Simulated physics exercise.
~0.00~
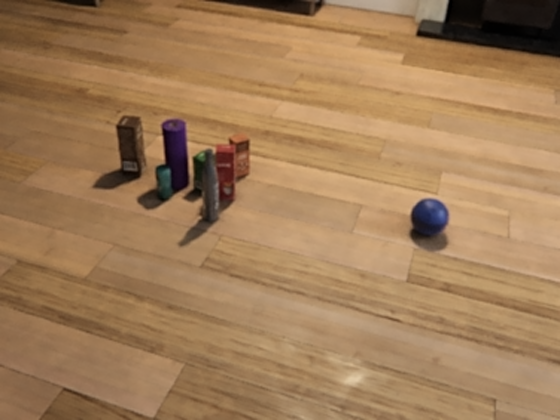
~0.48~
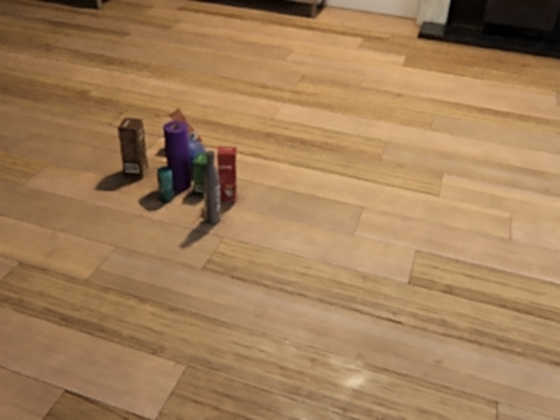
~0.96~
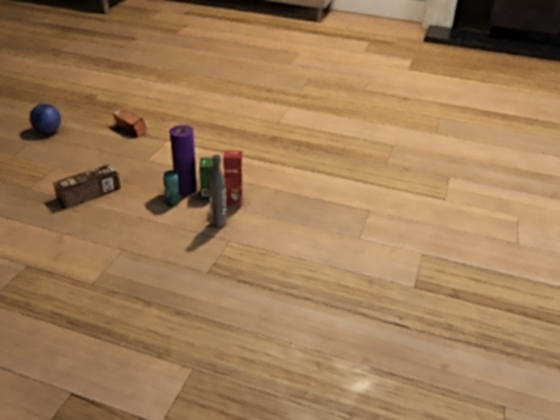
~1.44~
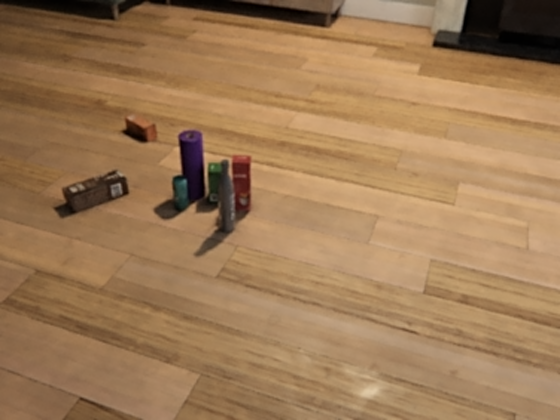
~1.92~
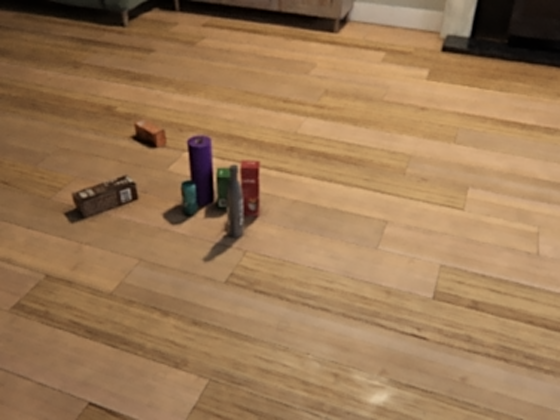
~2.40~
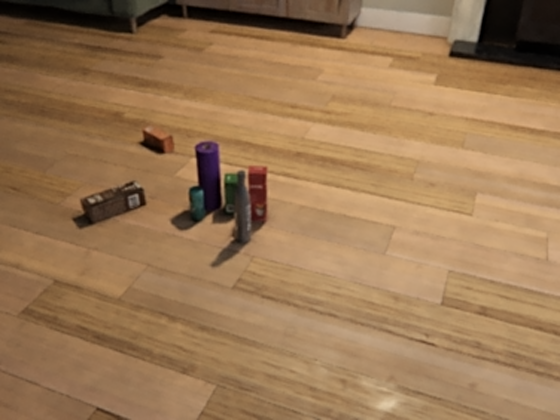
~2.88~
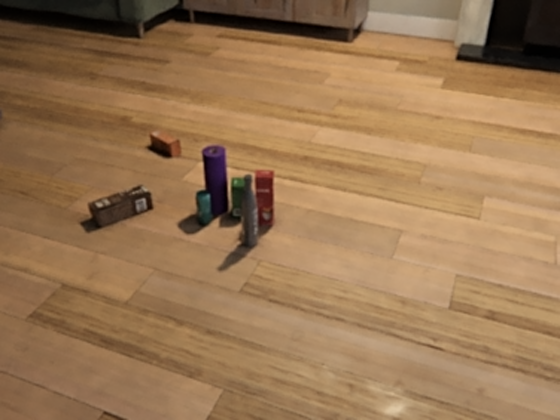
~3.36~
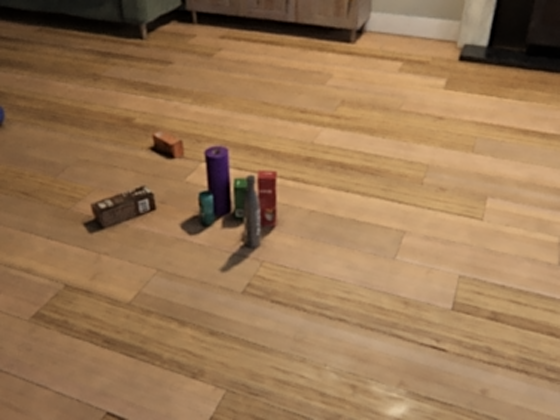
A blue ball rolls left across a wooden floor, knocking over an orange and brown carton.
